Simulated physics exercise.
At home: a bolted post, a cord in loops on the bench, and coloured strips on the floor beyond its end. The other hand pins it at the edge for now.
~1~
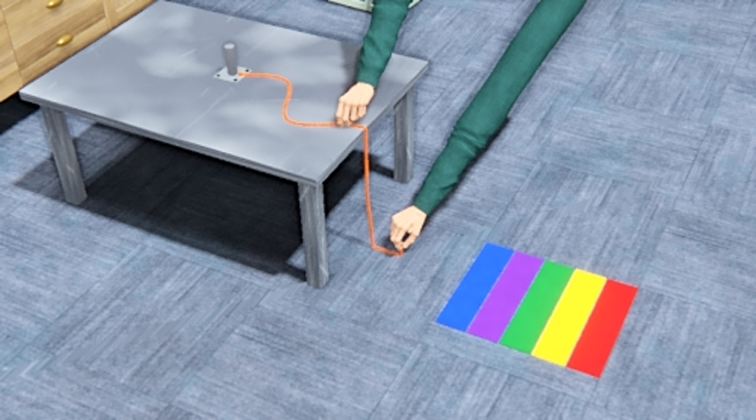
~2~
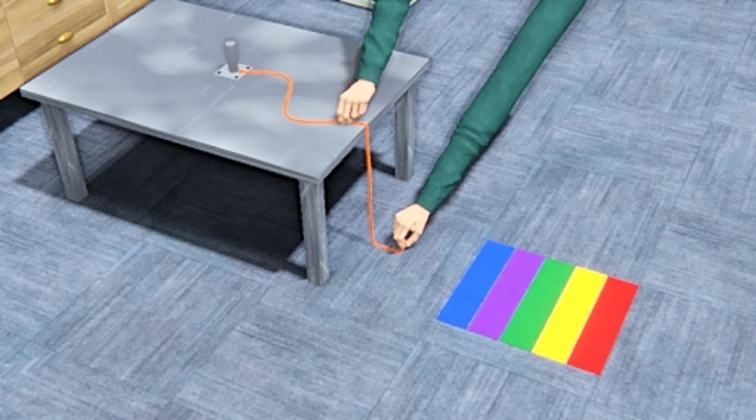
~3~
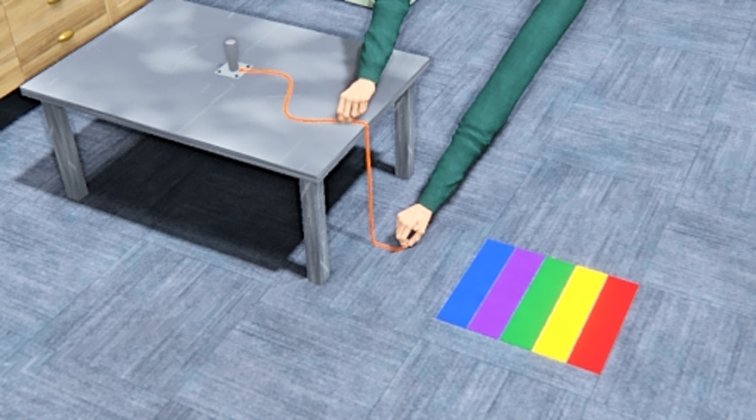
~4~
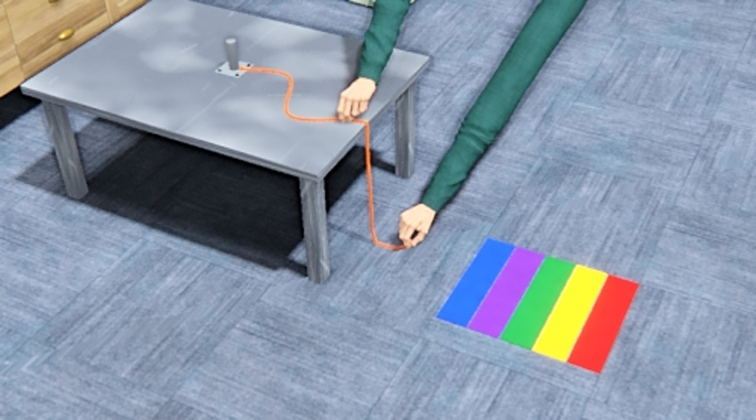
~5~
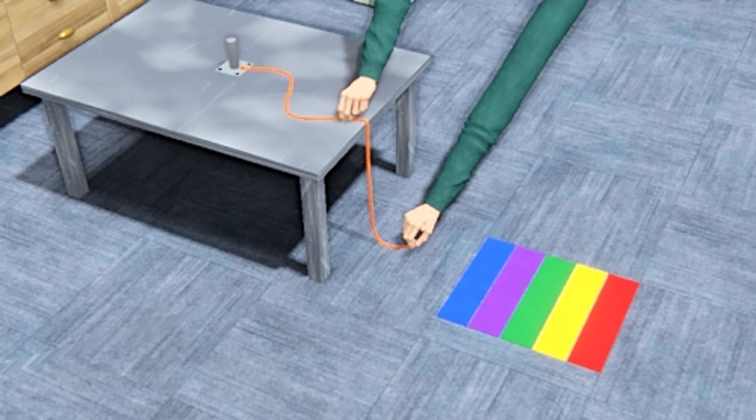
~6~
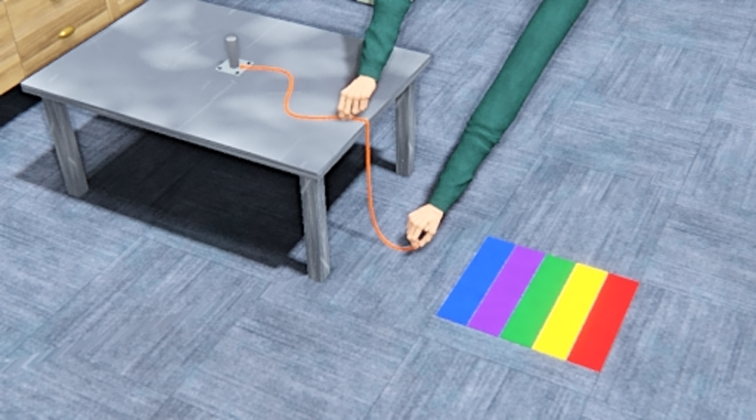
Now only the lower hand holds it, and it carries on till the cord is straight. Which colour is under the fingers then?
Over green.
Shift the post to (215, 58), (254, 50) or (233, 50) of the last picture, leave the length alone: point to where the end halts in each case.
Try by try, around (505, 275), (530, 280) and (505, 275).
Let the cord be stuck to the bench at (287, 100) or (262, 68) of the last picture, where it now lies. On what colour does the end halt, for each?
In that order: Purple; green.
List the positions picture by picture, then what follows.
In the first picture, end (402, 247); blue (459, 311); purple (491, 322); green (523, 332); yellow (556, 344); red (590, 355).
In the second picture, end (405, 245); cord through (266, 73) (289, 95) (310, 122) (366, 133) (370, 185) (372, 233).
In the third picture, end (407, 245).
In the fourth picture, end (411, 245); cord through (267, 70) (289, 93) (310, 120) (367, 131) (370, 183) (372, 231).
In the fifth picture, end (415, 245).
In the sixth picture, end (418, 245); cord through (267, 68) (290, 91) (311, 118) (367, 129) (369, 181) (377, 230).
Early on, end near (481, 265); over blue.
Midway, end near (518, 277); over purple.
At the end of the slack, end near (540, 284); over green. The end stops over the green strip.
